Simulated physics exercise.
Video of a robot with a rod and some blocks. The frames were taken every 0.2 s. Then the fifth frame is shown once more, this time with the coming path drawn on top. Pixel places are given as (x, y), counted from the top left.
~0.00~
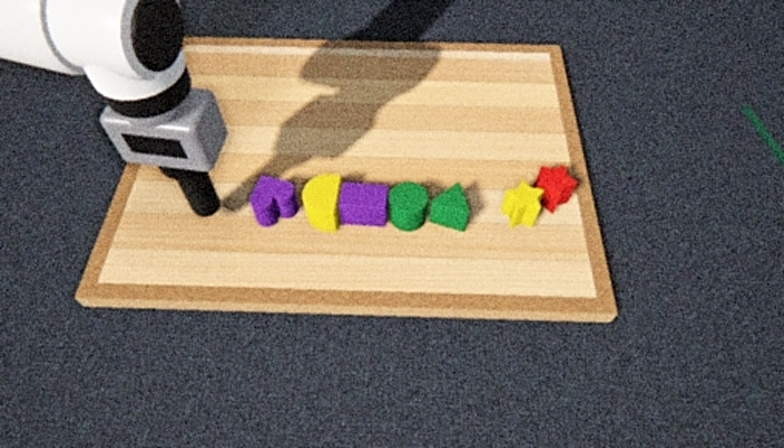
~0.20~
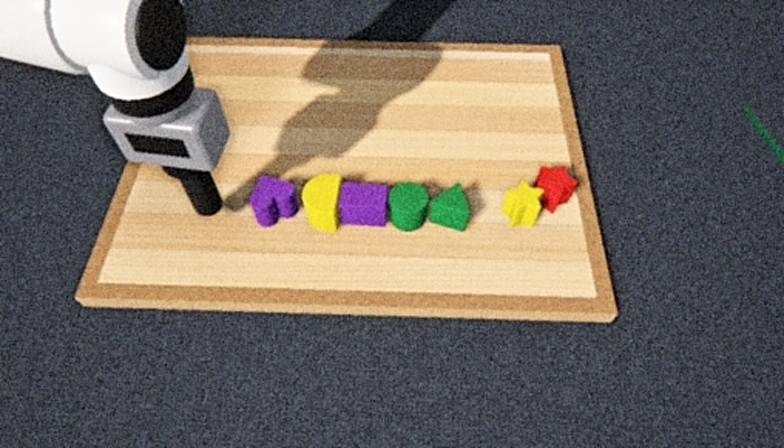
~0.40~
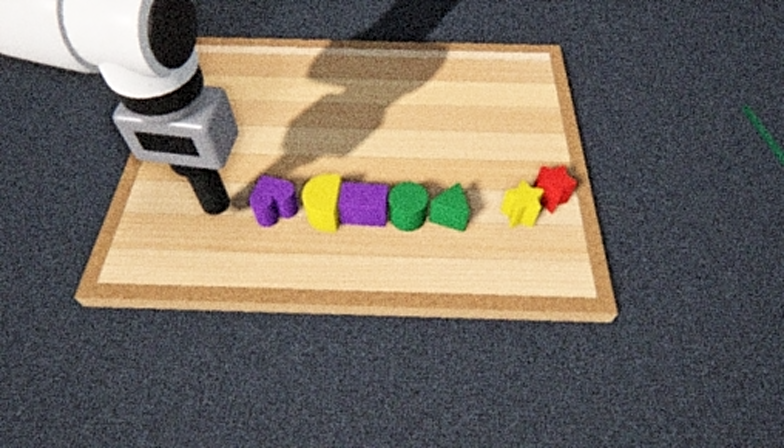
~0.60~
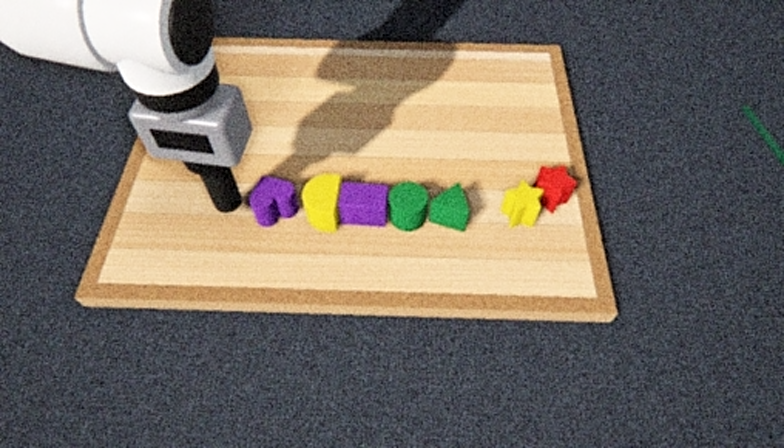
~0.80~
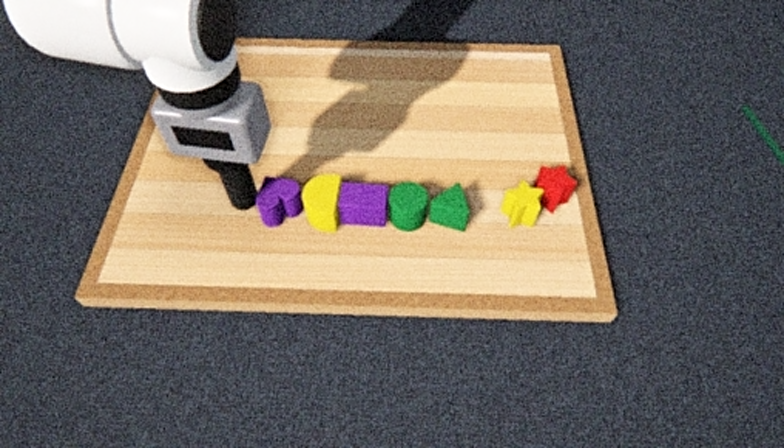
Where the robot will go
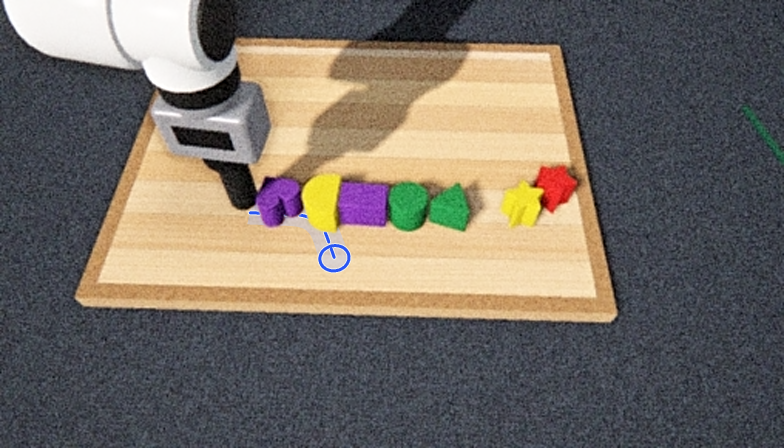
A robot arm moved its black rod a short way right across a wooden board until it nudged the purple heart-shaped block slightly toward the yellow half-round one, while the other blocks stayed still.
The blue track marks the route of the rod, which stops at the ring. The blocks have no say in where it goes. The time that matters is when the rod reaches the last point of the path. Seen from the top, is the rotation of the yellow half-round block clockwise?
I expect so.
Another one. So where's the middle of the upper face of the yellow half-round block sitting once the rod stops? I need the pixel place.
Near (352, 168).
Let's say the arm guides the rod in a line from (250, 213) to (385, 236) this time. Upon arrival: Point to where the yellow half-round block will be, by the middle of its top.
I'd guess (349, 169).
Path on the board, from (250, 213) via (289, 214) and (322, 227), ending at (334, 258).
On the path given first. One third of the way, rod at (286, 202); purple heart-shaped block at (309, 177), turned 55° anticlockwise; yellow half-round block at (343, 176), turned 25° clockwise; purple rectangle at (376, 191), turned 25° clockwise; green circle at (419, 201); green triangular block at (459, 199), turned 15° anticlockwise.
Two thirds of the way, rod at (320, 215); purple heart-shaped block at (316, 173), turned 75° anticlockwise; yellow half-round block at (352, 168), turned 30° clockwise; purple rectangle at (379, 190), turned 30° clockwise; green circle at (421, 203); green triangular block at (460, 200), turned 20° anticlockwise.
At the end, rod at (333, 247); purple heart-shaped block at (316, 173), turned 75° anticlockwise; yellow half-round block at (352, 168), turned 30° clockwise; purple rectangle at (379, 190), turned 30° clockwise; green circle at (421, 203); green triangular block at (460, 200), turned 20° anticlockwise.
